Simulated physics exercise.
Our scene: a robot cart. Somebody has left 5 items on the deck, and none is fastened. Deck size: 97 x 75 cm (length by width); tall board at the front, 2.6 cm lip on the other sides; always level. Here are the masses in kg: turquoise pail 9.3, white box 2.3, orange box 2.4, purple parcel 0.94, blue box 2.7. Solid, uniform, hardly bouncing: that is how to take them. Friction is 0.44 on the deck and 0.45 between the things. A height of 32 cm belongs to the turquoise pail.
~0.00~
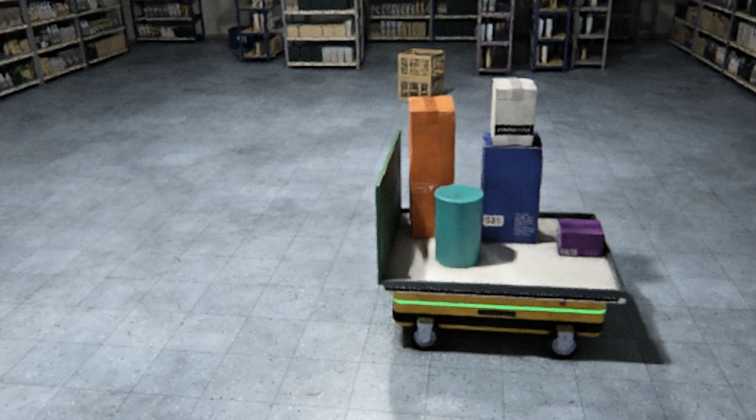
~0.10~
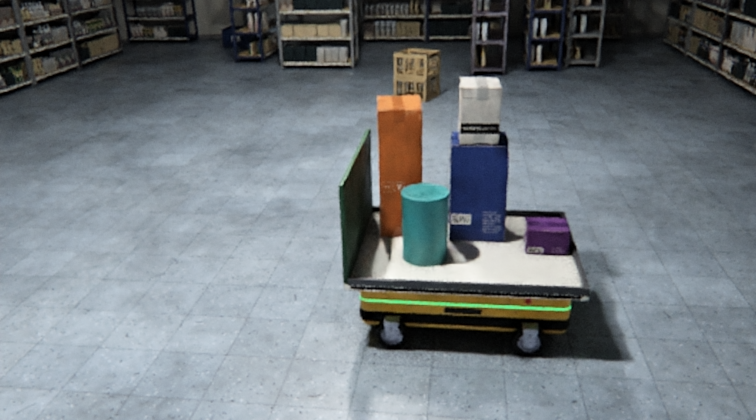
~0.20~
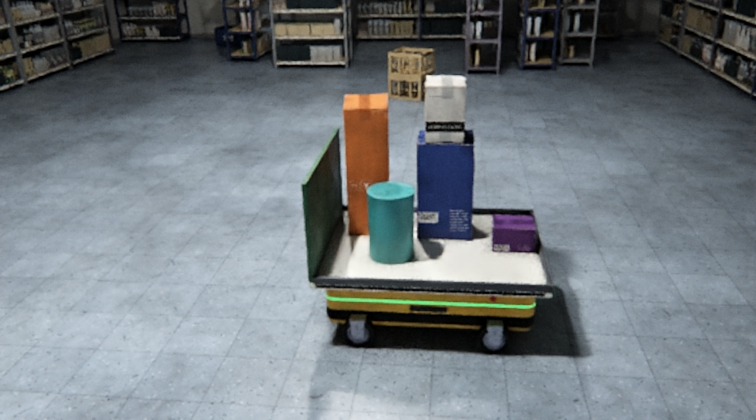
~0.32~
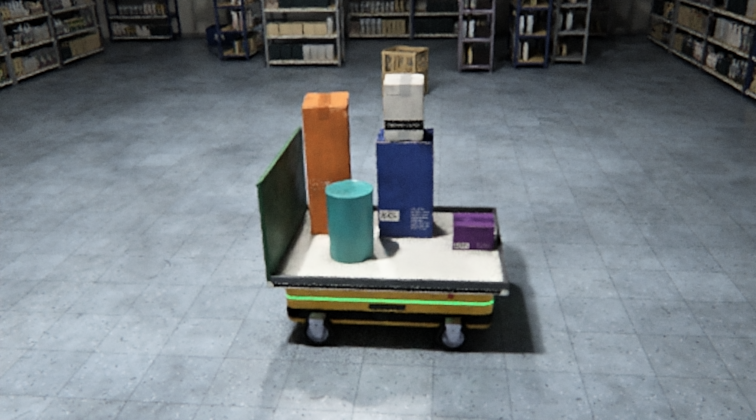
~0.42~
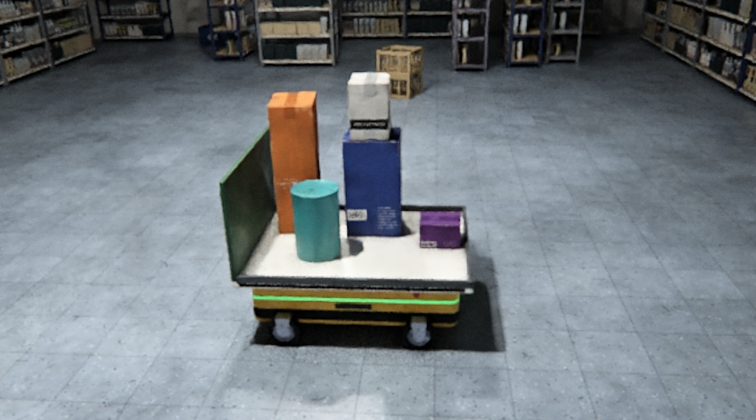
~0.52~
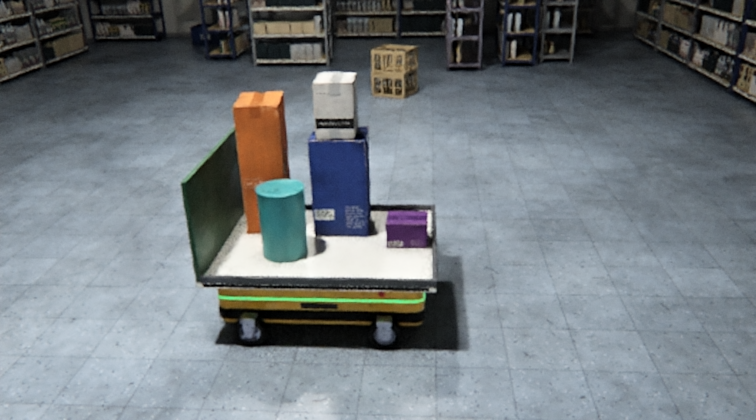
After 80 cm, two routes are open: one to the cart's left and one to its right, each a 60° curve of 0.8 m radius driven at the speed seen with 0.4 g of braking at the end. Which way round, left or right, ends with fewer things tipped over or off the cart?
Right.
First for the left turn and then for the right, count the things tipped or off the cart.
Heading left gives 3 while heading right gives 2.
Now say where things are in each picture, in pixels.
Cart has run 0 cm; turquoise pail (458, 226); white box (513, 112), in the first frame.
Cart has run 15 cm; blue box (477, 186); orange box (400, 166), in the second frame.
Cart has run 30 cm; purple parcel (513, 234); blue box (445, 185), in the third frame.
Cart has run 48 cm; orange box (329, 163); purple parcel (473, 231), in the fourth frame.
Cart has run 63 cm; blue box (374, 182); orange box (297, 163), in the fifth frame.
Cart has run 78 cm; turquoise pail (283, 221); white box (337, 105), in the sixth frame.
Turning left. At 1.02 s, cart has run 153 cm, turned 42°; orange box now off the cart; white box leaning 16° near (125, 121); turquoise pail slid 8 cm near (113, 268).
After 1.32 s, cart has run 198 cm, turned 60°; white box and blue box now off the cart; turquoise pail slid 8 cm near (13, 334).
After 1.72 s, cart has run 222 cm, turned 60°, stopped; turquoise pail slid 8 cm.
At rest (2.2 s), off the cart, white box, orange box and blue box; the other 2 in place, give or take 10 cm.
Turning right instead, white box and blue box tipped over or off the cart, 2 of 5 in all.
